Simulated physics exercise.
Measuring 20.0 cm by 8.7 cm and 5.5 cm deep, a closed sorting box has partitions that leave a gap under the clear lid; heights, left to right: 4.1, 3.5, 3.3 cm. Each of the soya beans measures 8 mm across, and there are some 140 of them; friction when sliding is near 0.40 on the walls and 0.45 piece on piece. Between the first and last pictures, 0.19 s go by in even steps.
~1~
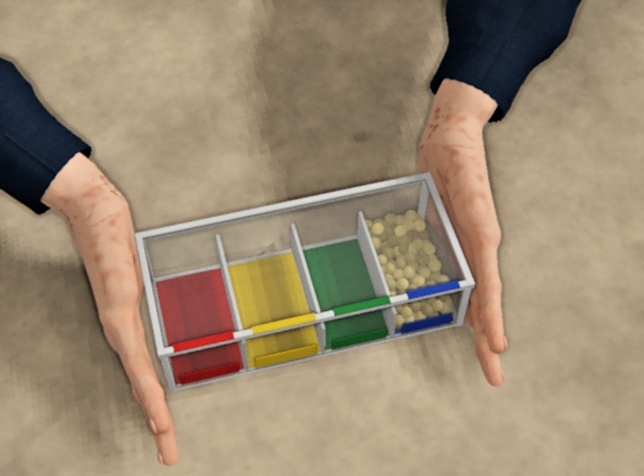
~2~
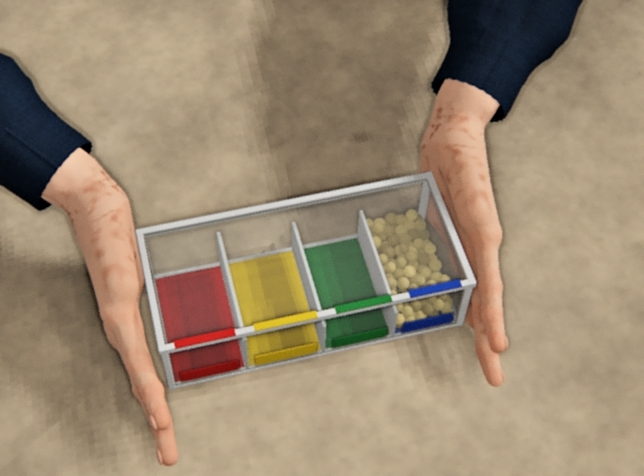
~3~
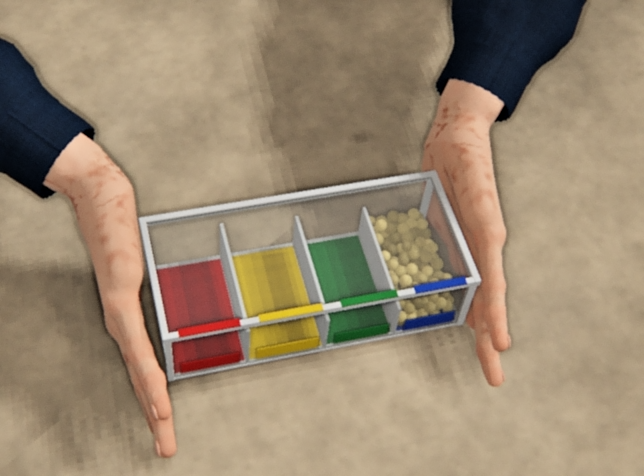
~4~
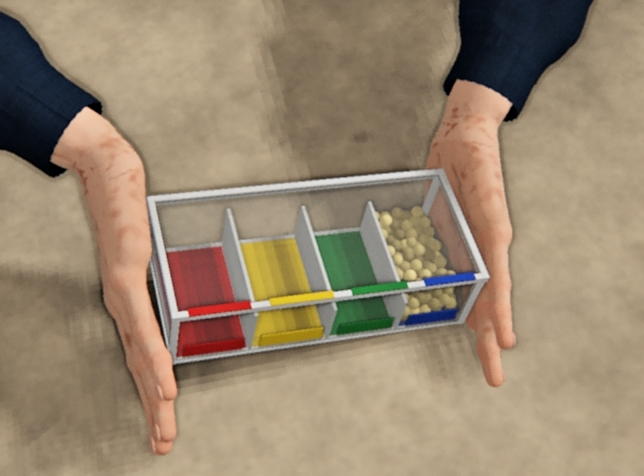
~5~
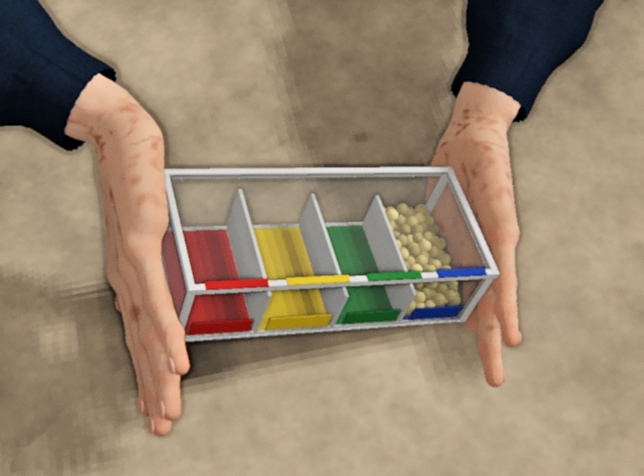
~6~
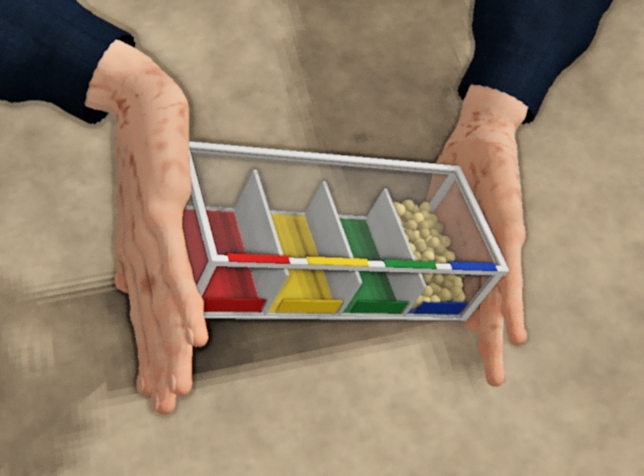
Two hands held a clear box with red, yellow, green and blue sections and slowly tilted it, raising the left end, while the pale round beans stayed bunched in the blue section at the right.
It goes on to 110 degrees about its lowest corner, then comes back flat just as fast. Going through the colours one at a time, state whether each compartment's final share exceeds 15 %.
Result: Red: Misses the mark. Blue: Passes the mark. Green: Misses the mark. Yellow: Misses the mark.
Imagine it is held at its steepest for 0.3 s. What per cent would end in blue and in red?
Result - blue: 100 %, red: 0 %.
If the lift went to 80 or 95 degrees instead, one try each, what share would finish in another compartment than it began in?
About 0 and 0 per cent.
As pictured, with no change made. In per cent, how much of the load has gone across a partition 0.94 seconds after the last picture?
Close to 0 per cent, I reckon.
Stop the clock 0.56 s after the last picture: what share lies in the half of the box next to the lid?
Around 50 in a hundred, give or take.
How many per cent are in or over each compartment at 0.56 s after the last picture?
Red 0, blue 100, green 0, yellow 0.
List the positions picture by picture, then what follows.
The first picture shows box tilt 0 degrees, front corners at (164, 350) and (466, 282); blue 100 %.
The second picture shows box tilt 1 degrees, front corners at (165, 347) and (468, 281).
The third picture shows box tilt 4 degrees, front corners at (168, 335) and (472, 279), lowest corner right back.
The fourth picture shows box tilt 10 degrees, front corners at (178, 314) and (481, 275), lowest corner right back.
The fifth picture shows box tilt 17 degrees, front corners at (194, 287) and (490, 271), lowest corner right back.
The sixth picture shows box tilt 24 degrees, front corners at (216, 258) and (500, 268), lowest corner right back; blue 100 %.
Then, 0.56 s after the last picture, tilt 109 degrees; blue 100 %.
Then, 0.94 s after the last picture, tilt 46 degrees; blue 100 %.
Then, 1.40 s after the last picture, tilt 0 degrees; blue 100 %.
In the end, red 0 %, blue 100 %, green 0 %, yellow 0 %.
